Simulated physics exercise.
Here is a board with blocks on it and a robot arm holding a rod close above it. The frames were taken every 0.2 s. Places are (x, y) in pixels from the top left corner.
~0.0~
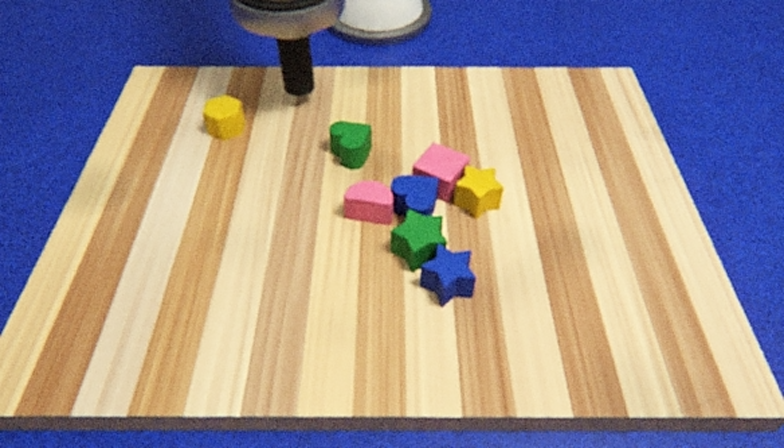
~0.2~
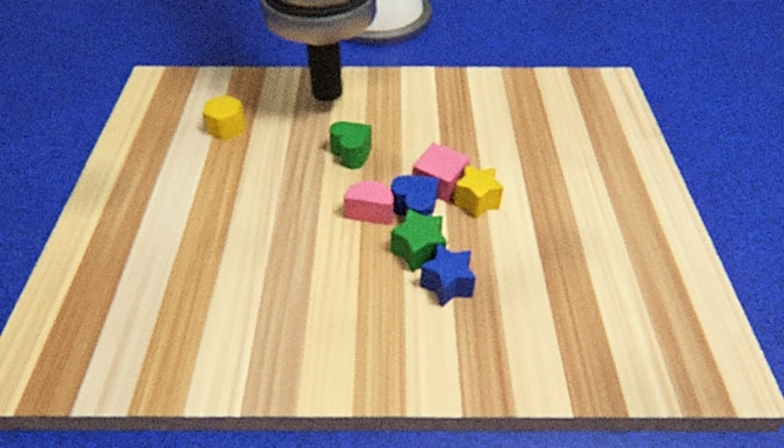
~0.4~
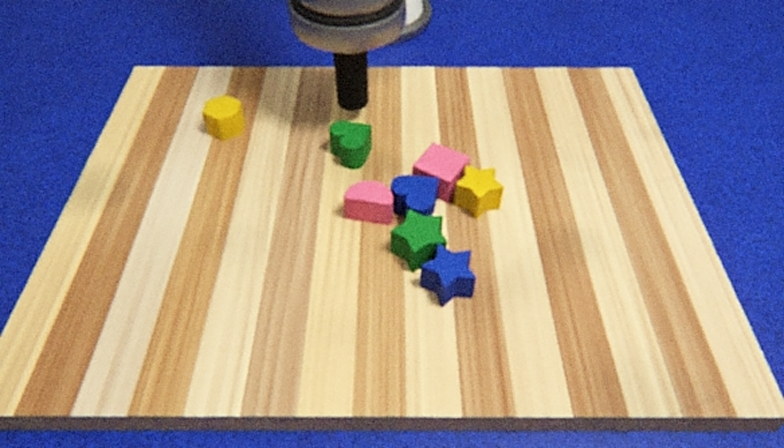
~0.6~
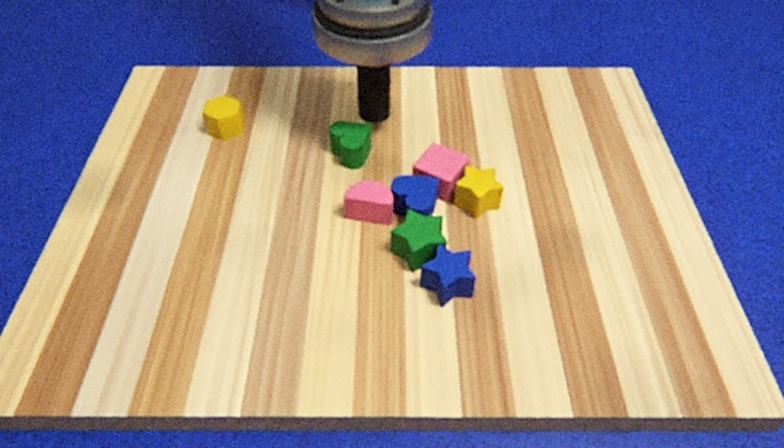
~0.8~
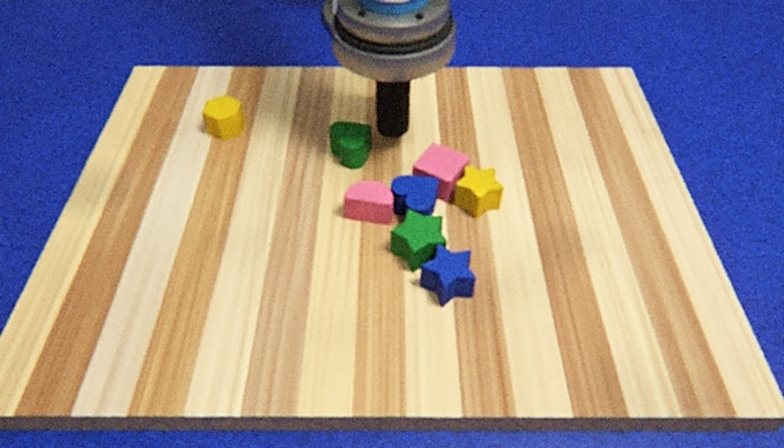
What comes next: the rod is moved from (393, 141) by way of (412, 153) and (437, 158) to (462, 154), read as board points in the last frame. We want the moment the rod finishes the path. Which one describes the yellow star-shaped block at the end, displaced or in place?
It shifts position.
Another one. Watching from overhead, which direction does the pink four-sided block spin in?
Answer: With the clock.
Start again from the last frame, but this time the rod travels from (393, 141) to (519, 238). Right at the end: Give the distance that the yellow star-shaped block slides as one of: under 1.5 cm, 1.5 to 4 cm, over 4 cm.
Long, over 4 cm.
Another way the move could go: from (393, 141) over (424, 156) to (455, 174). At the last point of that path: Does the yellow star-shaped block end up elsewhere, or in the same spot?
At the end of the path, it will have moved.
What follows on the original path. Halfway along, rod (426, 143); pink four-sided block (444, 162); yellow star-shaped block (483, 182).
At the end, rod (463, 140); green heart in place; pink four-sided block (453, 163), turned 35° clockwise; yellow star-shaped block (489, 189).
